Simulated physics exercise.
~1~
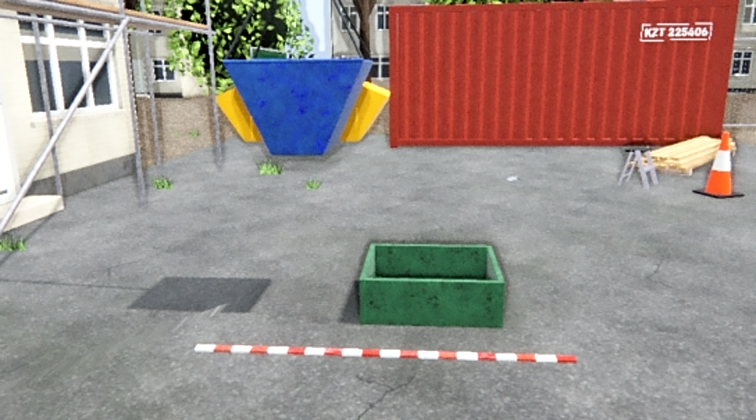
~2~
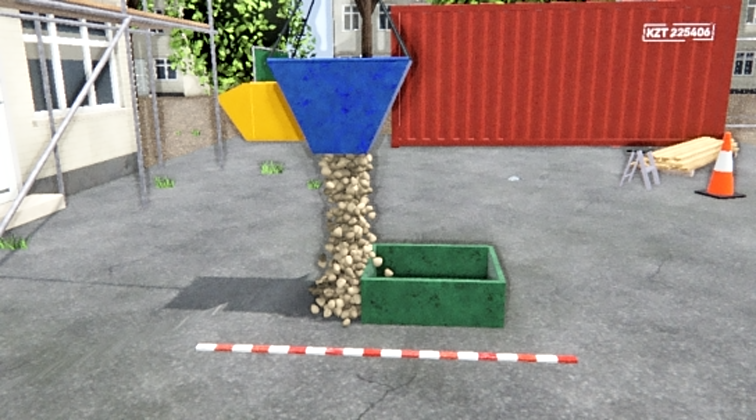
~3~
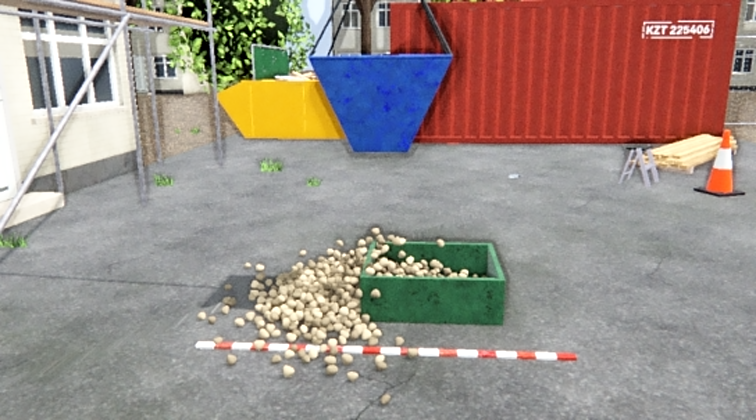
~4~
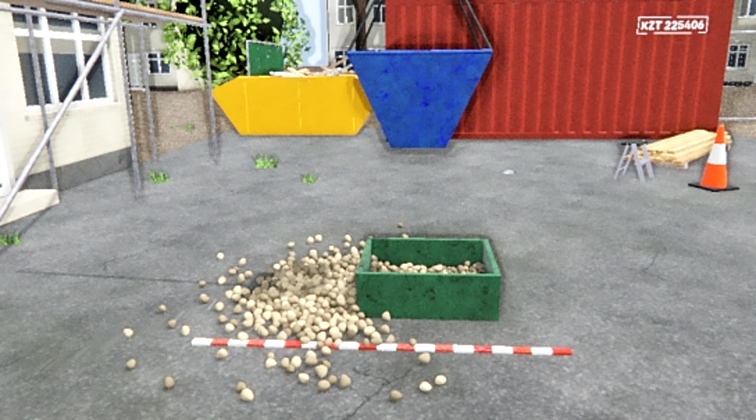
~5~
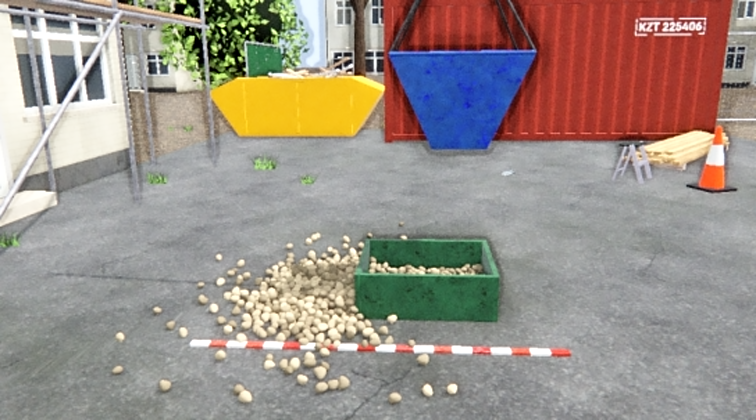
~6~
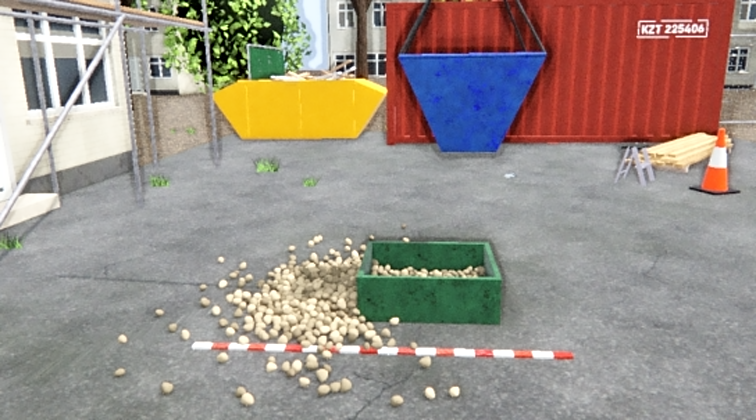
A blue hopper moved right across a paved yard and dropped a stream of smooth, tan stones, most of which landed left of a green bin and scattered past a striped staff, while a smaller share ended up inside the bin.
